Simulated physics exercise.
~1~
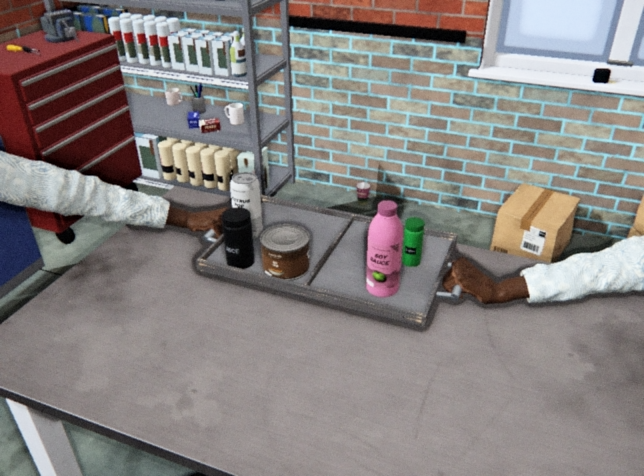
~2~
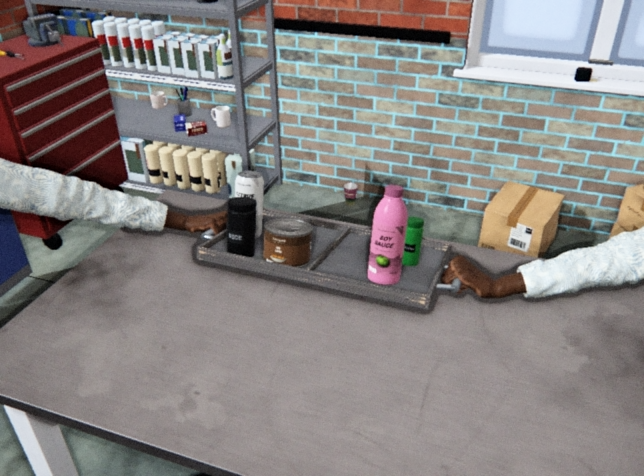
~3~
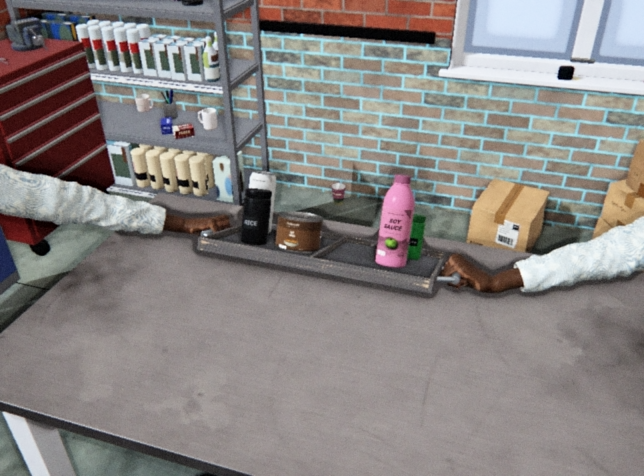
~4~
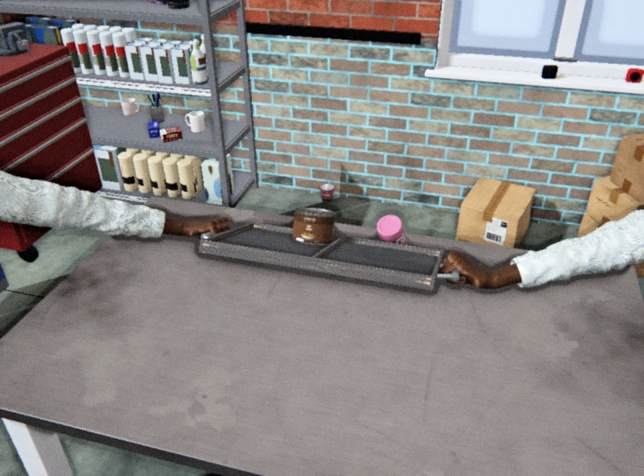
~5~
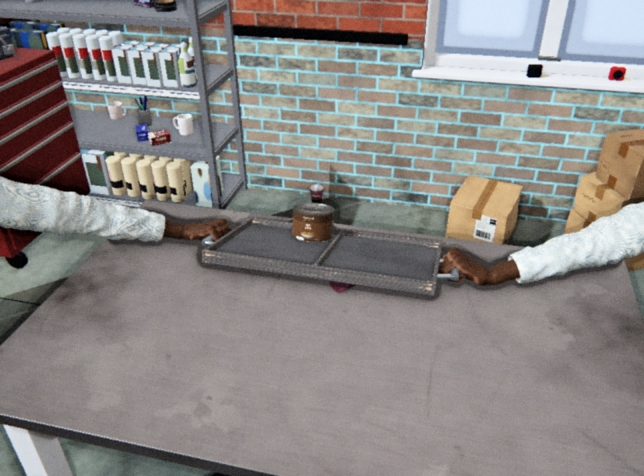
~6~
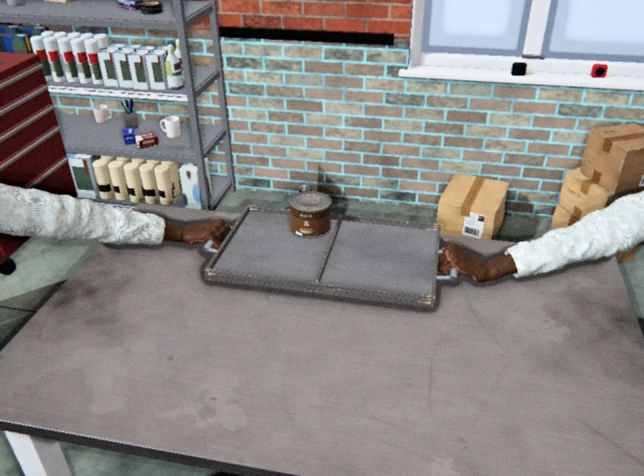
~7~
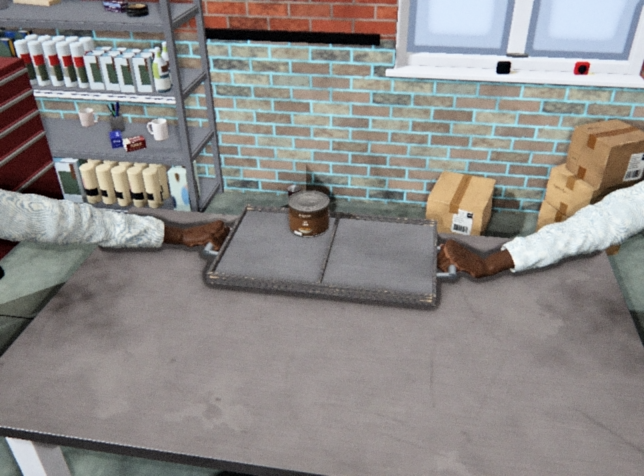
The video shows two hands tilting a tray's far edge down above a table, sending a black jar, white can, pink bottle and green shaker off it, before levelling the tray with only the brown tub still upright near its far edge.
